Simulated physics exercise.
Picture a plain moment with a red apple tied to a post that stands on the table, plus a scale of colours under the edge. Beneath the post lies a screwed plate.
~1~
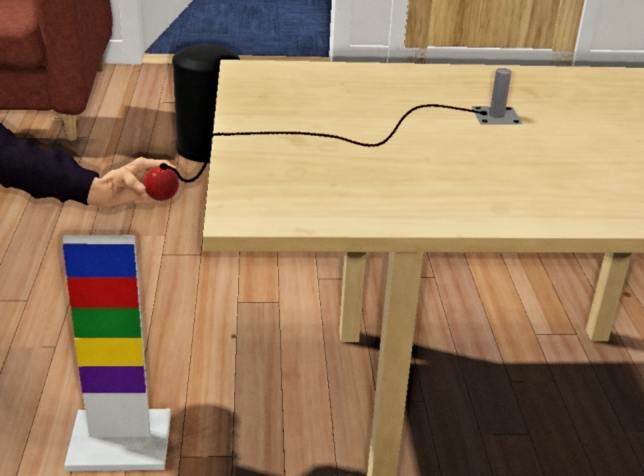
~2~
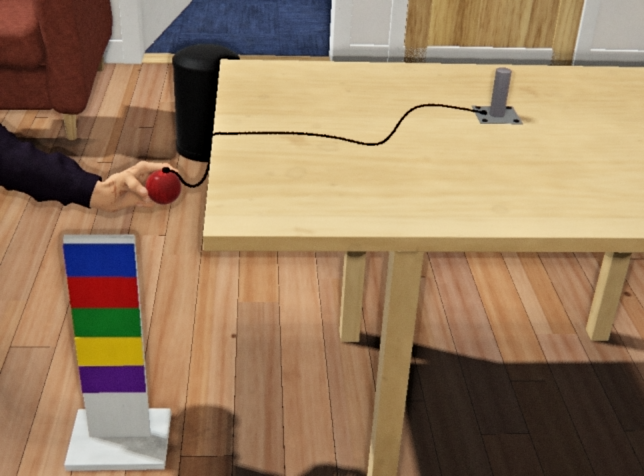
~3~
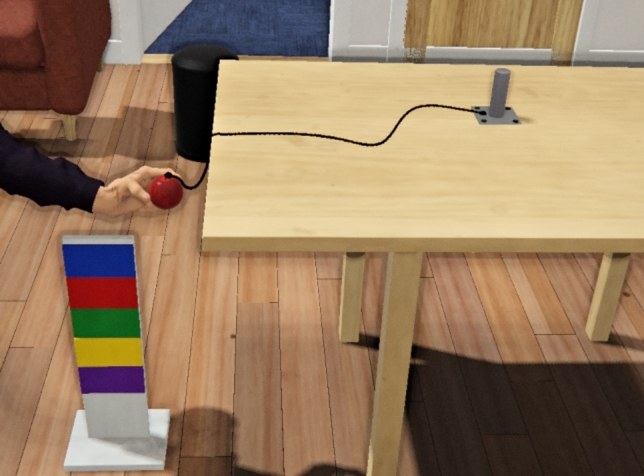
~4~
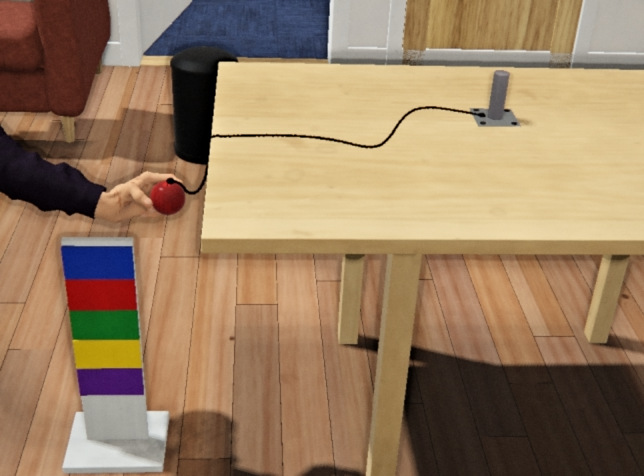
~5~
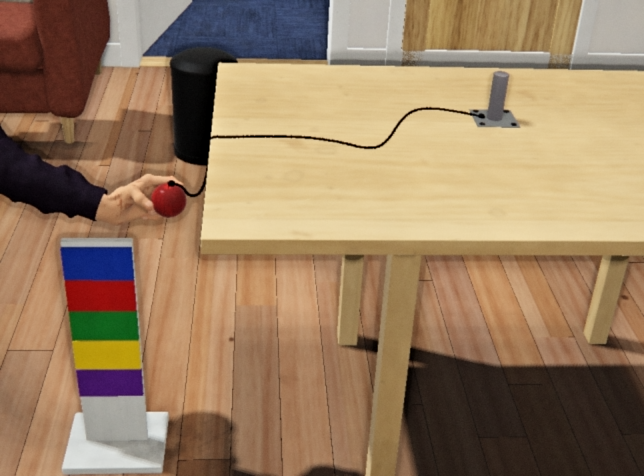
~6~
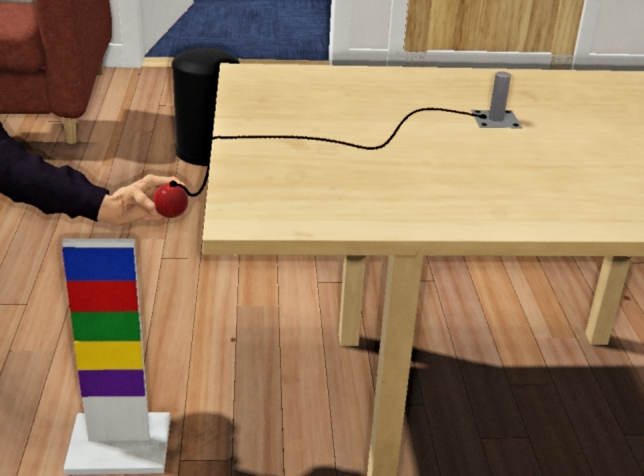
A hand holding a red ball on a black cord shifts slightly right beside the table.
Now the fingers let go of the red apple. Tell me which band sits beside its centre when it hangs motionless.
The red one sits beside it.
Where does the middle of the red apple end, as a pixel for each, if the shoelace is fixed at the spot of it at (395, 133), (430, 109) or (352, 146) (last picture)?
Taking the tries in turn: (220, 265), (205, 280) and (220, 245).
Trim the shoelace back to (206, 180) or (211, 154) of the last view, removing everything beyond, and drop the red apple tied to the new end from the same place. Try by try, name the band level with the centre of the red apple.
Taking them in turn, you'd get blue, then higher than all five.
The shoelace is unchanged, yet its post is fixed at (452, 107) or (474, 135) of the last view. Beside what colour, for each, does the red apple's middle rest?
Answer, in order: Green, green.
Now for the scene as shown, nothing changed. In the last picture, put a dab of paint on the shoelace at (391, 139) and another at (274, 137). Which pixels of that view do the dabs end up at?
They finish close to (343, 128) and close to (215, 139).
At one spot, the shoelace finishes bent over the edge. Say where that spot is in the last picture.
Around (274, 137).
Soon after, apple near (192, 282); level with red.
After that, apple near (246, 279); level with red.
And then, apple near (221, 287); level with red.
In the end, apple near (206, 285); level with red. Its middle rests at the red band.
